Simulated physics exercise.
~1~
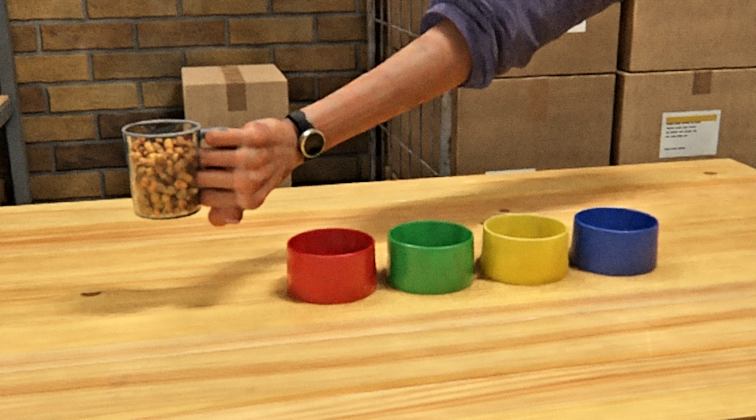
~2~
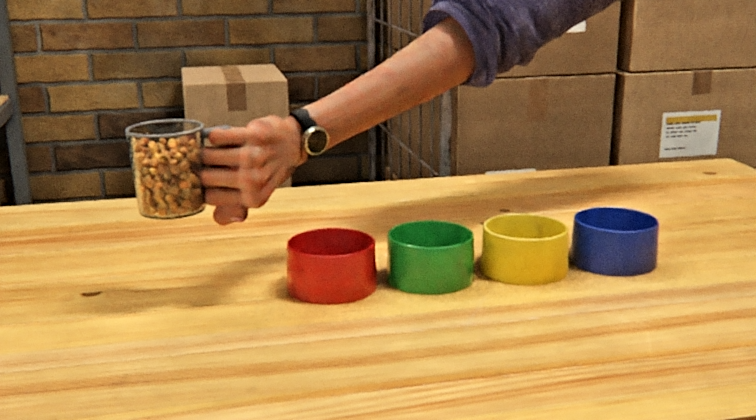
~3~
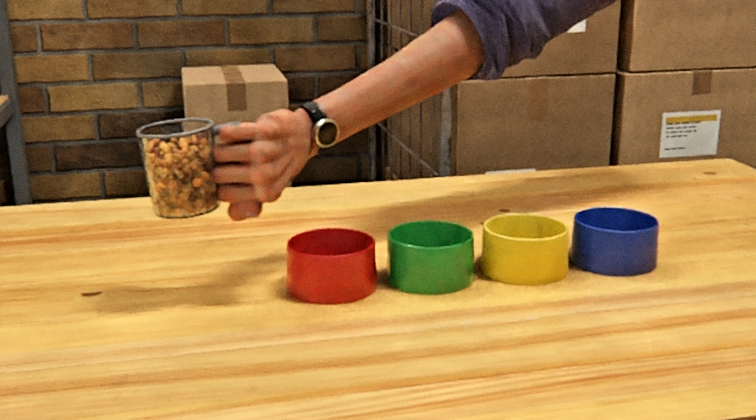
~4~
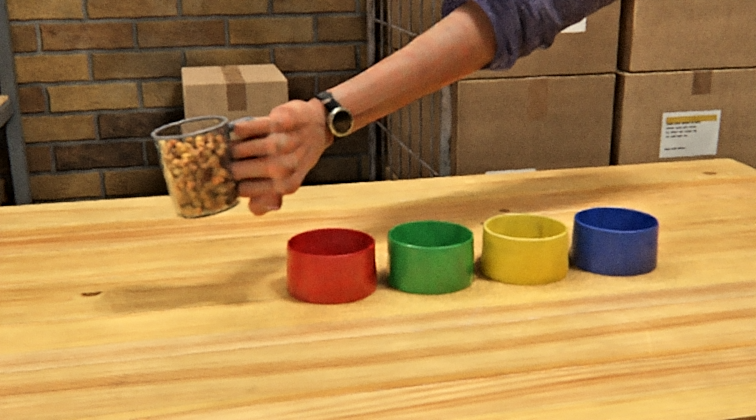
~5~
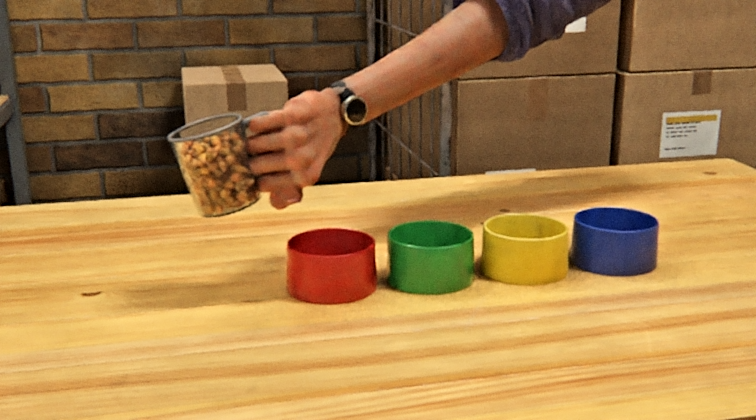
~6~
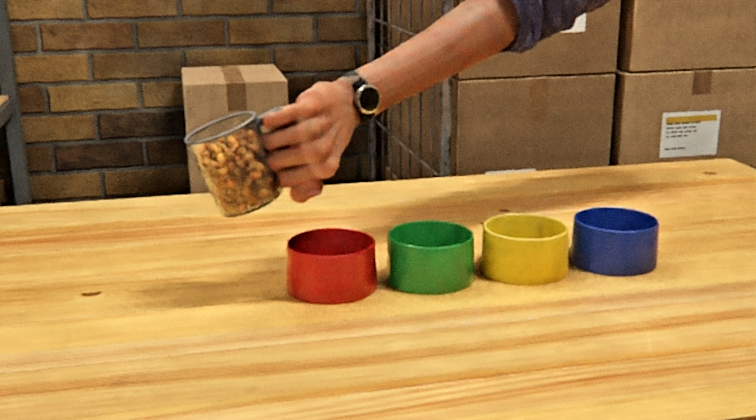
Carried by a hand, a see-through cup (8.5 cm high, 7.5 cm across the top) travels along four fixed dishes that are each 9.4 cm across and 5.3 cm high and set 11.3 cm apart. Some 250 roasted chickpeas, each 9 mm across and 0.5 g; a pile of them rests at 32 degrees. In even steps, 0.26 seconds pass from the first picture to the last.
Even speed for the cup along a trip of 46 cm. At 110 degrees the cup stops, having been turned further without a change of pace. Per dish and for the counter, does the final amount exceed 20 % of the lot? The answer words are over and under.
Red: Under. Blue: Under. Green: Under. Yellow: Over. Counter: Under.
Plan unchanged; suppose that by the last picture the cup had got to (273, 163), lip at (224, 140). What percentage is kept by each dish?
Red 0, blue 0, green 0, yellow 100.
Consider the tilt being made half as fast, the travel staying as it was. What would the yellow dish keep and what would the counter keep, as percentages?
In that case the yellow dish gets 100 and the counter gets 0.
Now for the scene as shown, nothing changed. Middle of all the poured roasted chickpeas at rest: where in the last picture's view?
Near (522, 253).
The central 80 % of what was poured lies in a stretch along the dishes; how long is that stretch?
That stretch comes to around 6 cm.
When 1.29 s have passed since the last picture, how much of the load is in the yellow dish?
About 35 percent up to now.
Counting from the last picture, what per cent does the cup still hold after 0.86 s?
Around 95 in a hundred.
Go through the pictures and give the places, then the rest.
Cup at (165, 170), tilt 0 degrees, lip at (123, 131), moved 0.0 cm; middle of the pieces at (169, 178); red dish at (331, 242); green dish at (431, 234); yellow dish at (526, 227); blue dish at (616, 219), in the first picture.
Cup at (169, 169), tilt 1 degrees, lip at (127, 131), moved 0.4 cm; middle of the pieces at (174, 178), in the second picture.
Cup at (181, 169), tilt 4 degrees, lip at (138, 133), moved 1.7 cm; middle of the pieces at (186, 177), in the third picture.
Cup at (199, 167), tilt 9 degrees, lip at (153, 135), moved 3.5 cm; middle of the pieces at (205, 175), in the fourth picture.
Cup at (218, 166), tilt 14 degrees, lip at (170, 138), moved 5.4 cm; middle of the pieces at (224, 174), in the fifth picture.
Cup at (236, 165), tilt 19 degrees, lip at (186, 141), moved 7.2 cm; middle of the pieces at (243, 172); red dish at (331, 242); green dish at (431, 234); yellow dish at (526, 227); blue dish at (616, 219), in the sixth picture.
Then, 0.52 s after the last picture, tilt 67 degrees; cup holds 100 %.
Then, 0.86 s after the last picture, tilt 98 degrees; cup holds 95 %, green 5 %.
Then, 1.29 s after the last picture, tilt 110 degrees; cup holds 55 %, green 5 %, yellow 35 %.
In the end, red 0 %, blue 0 %, green 5 %, yellow 90 %, counter 5 %.
